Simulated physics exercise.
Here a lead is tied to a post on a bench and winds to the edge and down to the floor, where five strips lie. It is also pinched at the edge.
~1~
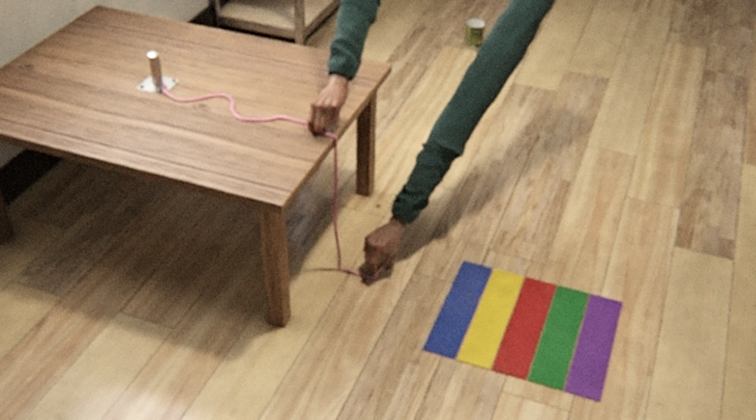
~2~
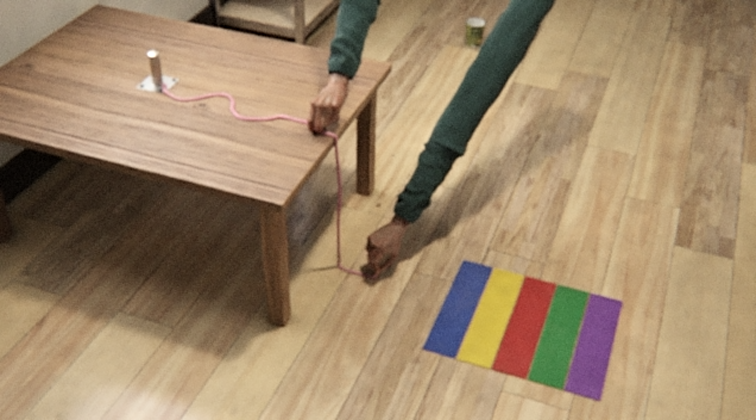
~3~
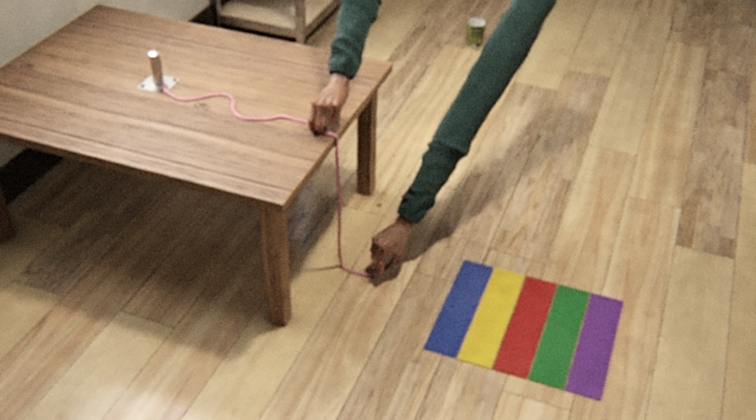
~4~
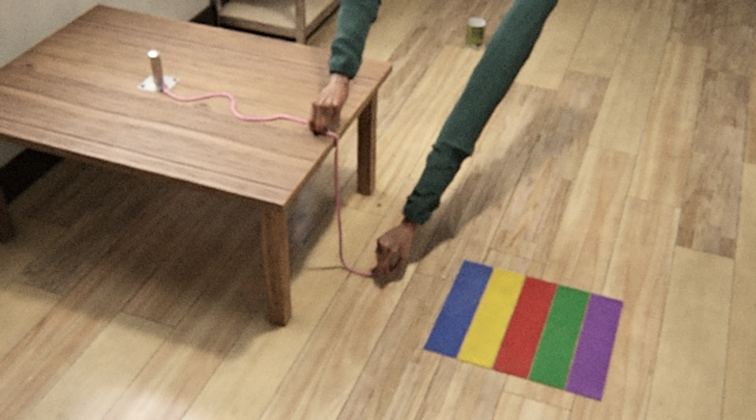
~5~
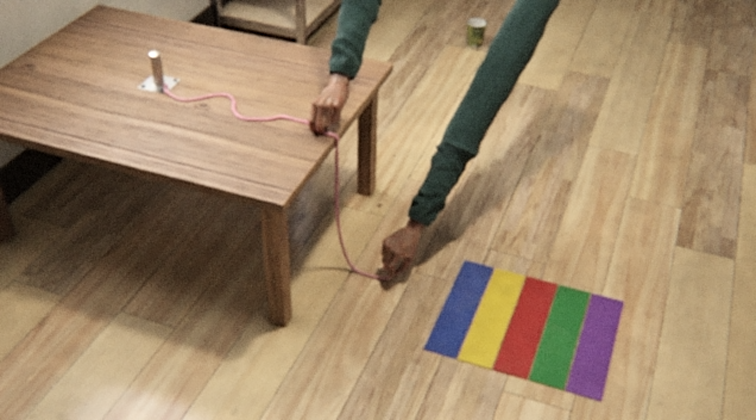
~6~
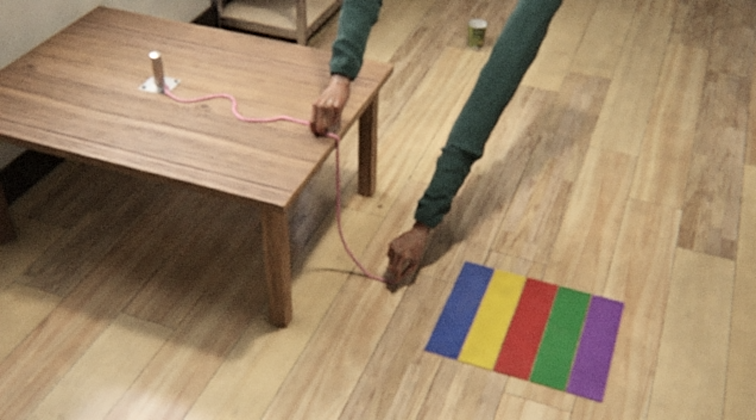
A hand near the floor drew the end of a pink cord slowly a short way right, toward five coloured strips, while another hand pinched the cord at the wooden table's edge.
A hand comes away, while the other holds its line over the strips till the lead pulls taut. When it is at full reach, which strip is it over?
It is over the red strip.
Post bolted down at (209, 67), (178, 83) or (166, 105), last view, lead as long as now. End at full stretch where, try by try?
Taking the tries in turn, you get (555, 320), (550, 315) and (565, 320).
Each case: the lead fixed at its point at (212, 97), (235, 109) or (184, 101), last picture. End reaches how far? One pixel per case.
Try 1: (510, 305); try 2: (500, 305); try 3: (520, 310).
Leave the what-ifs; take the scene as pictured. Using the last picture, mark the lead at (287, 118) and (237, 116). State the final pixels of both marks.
(319, 130) for the first, (272, 116) for the second.
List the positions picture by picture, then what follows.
The first picture shows end (377, 270); blue (446, 337); yellow (480, 347); red (515, 357); green (550, 367); purple (587, 377).
The second picture shows end (380, 270); lead through (176, 99) (233, 103) (281, 117) (336, 142) (339, 205) (339, 257).
The third picture shows end (384, 271).
The fourth picture shows end (389, 272); lead through (177, 99) (234, 103) (282, 117) (336, 142) (338, 204) (341, 257).
The fifth picture shows end (395, 274).
The sixth picture shows end (401, 276); lead through (178, 100) (235, 105) (283, 118) (337, 143) (338, 205) (355, 260).
A little later, end near (476, 297); over blue.
Next, end near (511, 306); over yellow.
When it is tight, end near (531, 311); over red. It gets as far as the red strip.
